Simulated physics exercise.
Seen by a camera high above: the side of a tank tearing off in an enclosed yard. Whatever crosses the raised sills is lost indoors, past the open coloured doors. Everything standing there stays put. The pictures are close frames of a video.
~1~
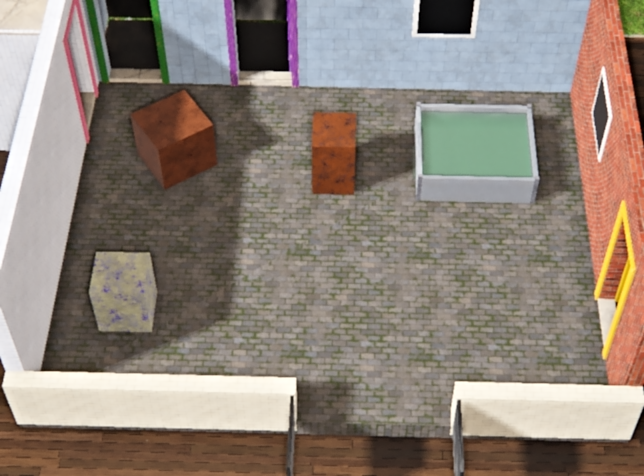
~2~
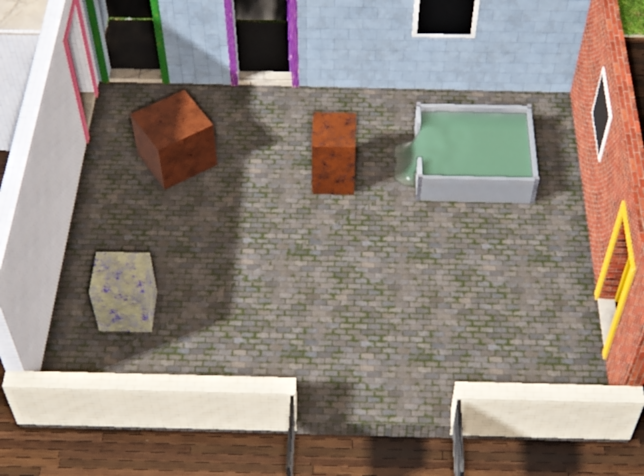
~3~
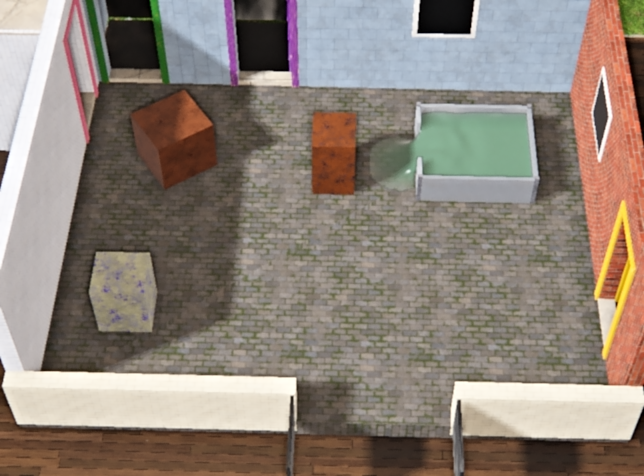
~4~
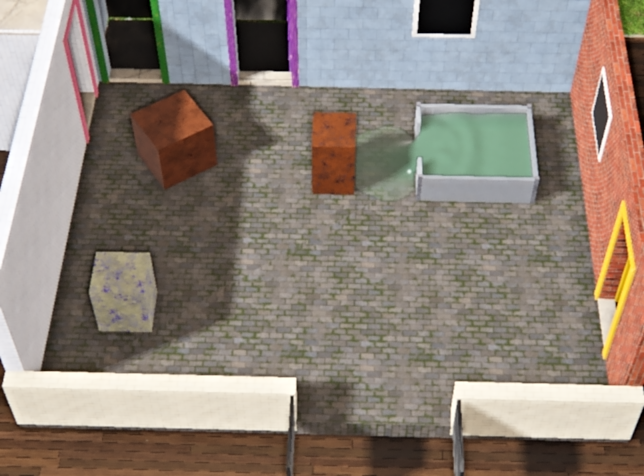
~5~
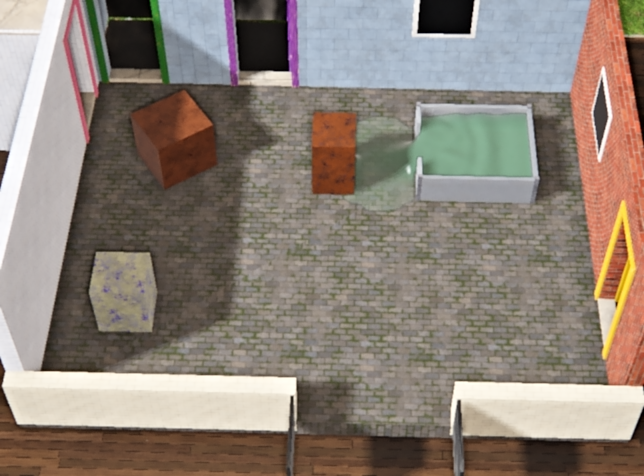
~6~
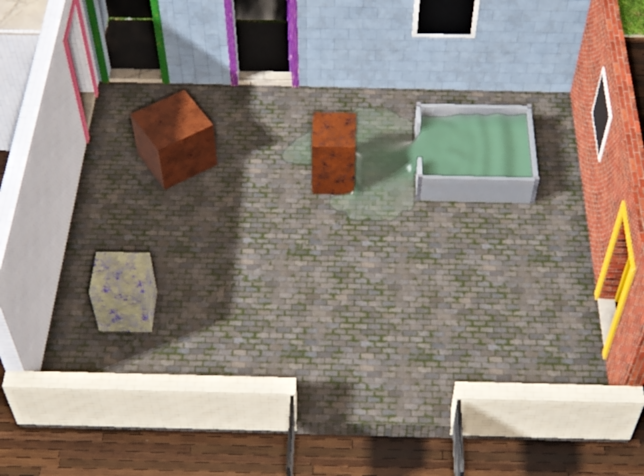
Green water pouring from the left side of a grey tank and spreading around a rust-brown block in a walled, paved yard.
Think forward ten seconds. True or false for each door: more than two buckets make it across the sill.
Yellow door: False; purple door: False; green door: False; pink door: False.
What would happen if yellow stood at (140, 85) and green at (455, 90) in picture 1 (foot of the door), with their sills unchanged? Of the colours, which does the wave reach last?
The last to get wet is the green-painted one.
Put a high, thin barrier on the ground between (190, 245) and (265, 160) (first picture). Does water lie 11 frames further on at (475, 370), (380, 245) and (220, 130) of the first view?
Results in sequence: Bone-dry / swamped / swamped.
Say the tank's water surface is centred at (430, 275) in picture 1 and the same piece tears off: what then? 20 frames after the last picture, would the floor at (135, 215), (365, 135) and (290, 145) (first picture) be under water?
Log: Flood; no flood; no flood.
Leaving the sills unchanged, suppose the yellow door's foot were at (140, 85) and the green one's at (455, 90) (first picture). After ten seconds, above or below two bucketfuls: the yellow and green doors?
What you'd see: The yellow door tops the limit and the green door stays within the limit.
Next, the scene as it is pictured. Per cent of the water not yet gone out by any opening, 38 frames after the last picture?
96 in a hundred.
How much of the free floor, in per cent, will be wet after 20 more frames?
About 35 in a hundred.
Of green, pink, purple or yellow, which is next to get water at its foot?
That would be the one in purple.
A moment on, water covers 15 % of the floor; the yellow door not reached, the purple door not reached, the green door not reached, the pink door not reached.
Next, water covers 25 % of the floor; the yellow door not reached, the purple door wet at the sill, nothing in, the green door not reached, the pink door not reached.
Then, water covers 35 % of the floor; the yellow door not reached, the purple door under two buckets in, the green door wet at the sill, nothing in, the pink door wet at the sill, nothing in.
Later, water covers 45 % of the floor; the yellow door not reached, the purple door under two buckets in, the green door under two buckets in, the pink door wet at the sill, nothing in.
In the end, water covers 65 % of the floor; the yellow door wet at the sill, nothing in, the purple door under two buckets in, the green door under two buckets in, the pink door wet at the sill, nothing in.
